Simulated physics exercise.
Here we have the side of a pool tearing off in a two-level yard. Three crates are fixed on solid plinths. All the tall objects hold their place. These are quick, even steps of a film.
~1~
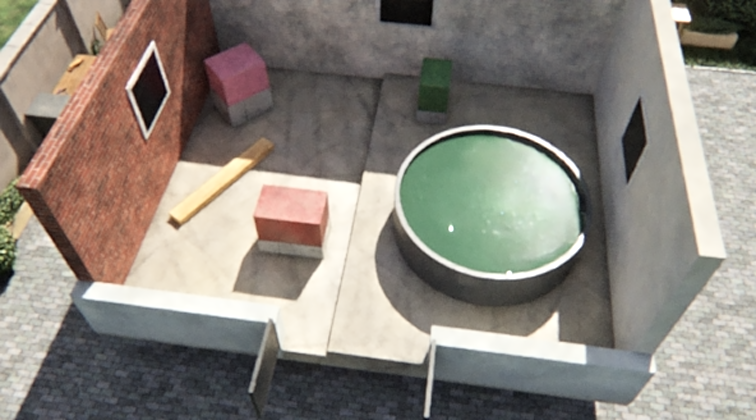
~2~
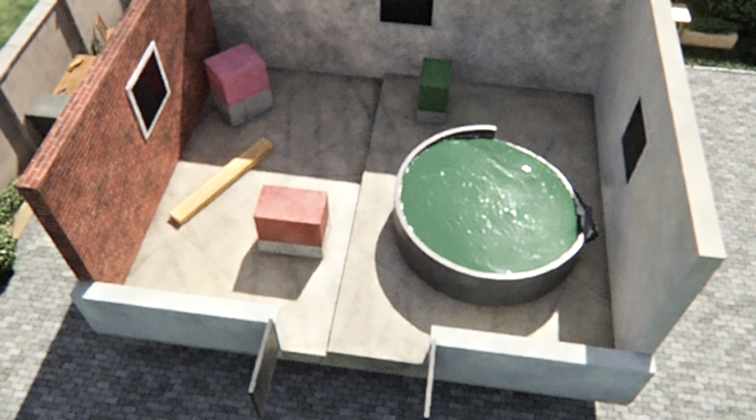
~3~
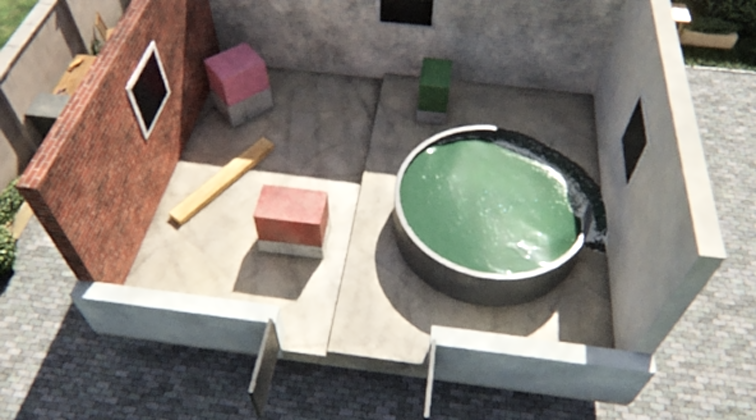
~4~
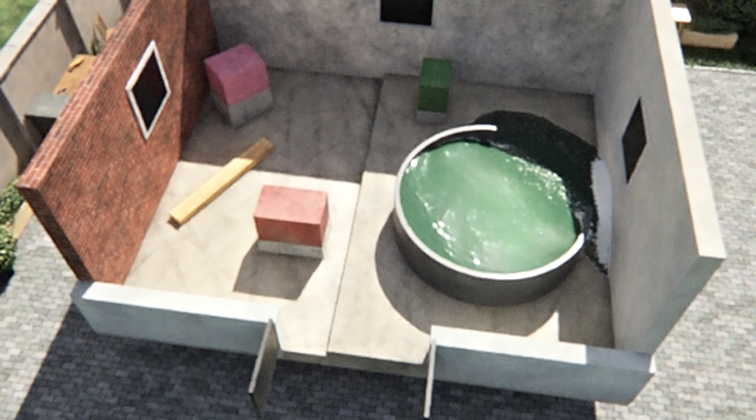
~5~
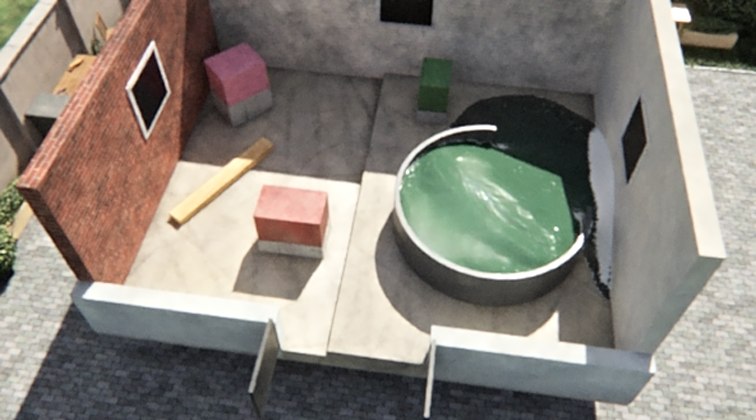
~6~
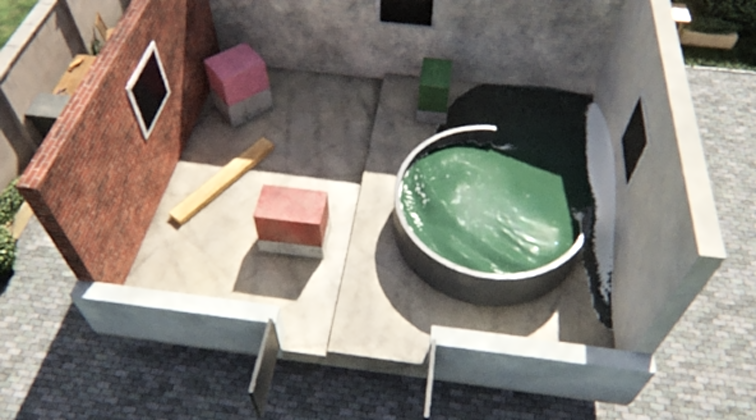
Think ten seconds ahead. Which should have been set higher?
One by one: The red crate keeps dry; the pink crate keeps dry; the green crate is soaked.
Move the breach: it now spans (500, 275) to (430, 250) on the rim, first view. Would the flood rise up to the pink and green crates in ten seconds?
My reading: The pink one keeps dry; the green one escapes it.
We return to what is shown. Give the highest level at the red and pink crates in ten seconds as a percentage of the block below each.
Roughly 60 per cent, then 60 per cent.
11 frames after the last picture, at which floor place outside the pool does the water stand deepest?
Near (593, 109).
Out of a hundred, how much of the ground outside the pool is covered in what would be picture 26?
Near 60 in a hundred.
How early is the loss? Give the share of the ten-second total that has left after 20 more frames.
Near 0 in a hundred.
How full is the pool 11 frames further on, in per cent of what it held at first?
Close to 44 %.
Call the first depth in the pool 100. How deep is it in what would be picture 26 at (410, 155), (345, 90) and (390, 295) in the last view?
In that order: 10, 10 and 6 per cent.
A moment on, water covers 25 % of the floor; the red crate not reached, the pink crate not reached, the green crate water round its plinth.
Next, water covers 30 % of the floor; the red crate not reached, the pink crate not reached, the green crate water round its plinth.
Then, water covers 60 % of the floor; the red crate water round its plinth, the pink crate water round its plinth, the green crate water round its plinth.
Later, water covers 95 % of the floor; the red crate water round its plinth, the pink crate water round its plinth, the green crate water round its plinth.
In the end, water covers 100 % of the floor; the red crate stayed above the water, the pink crate stayed above the water, the green crate was topped.
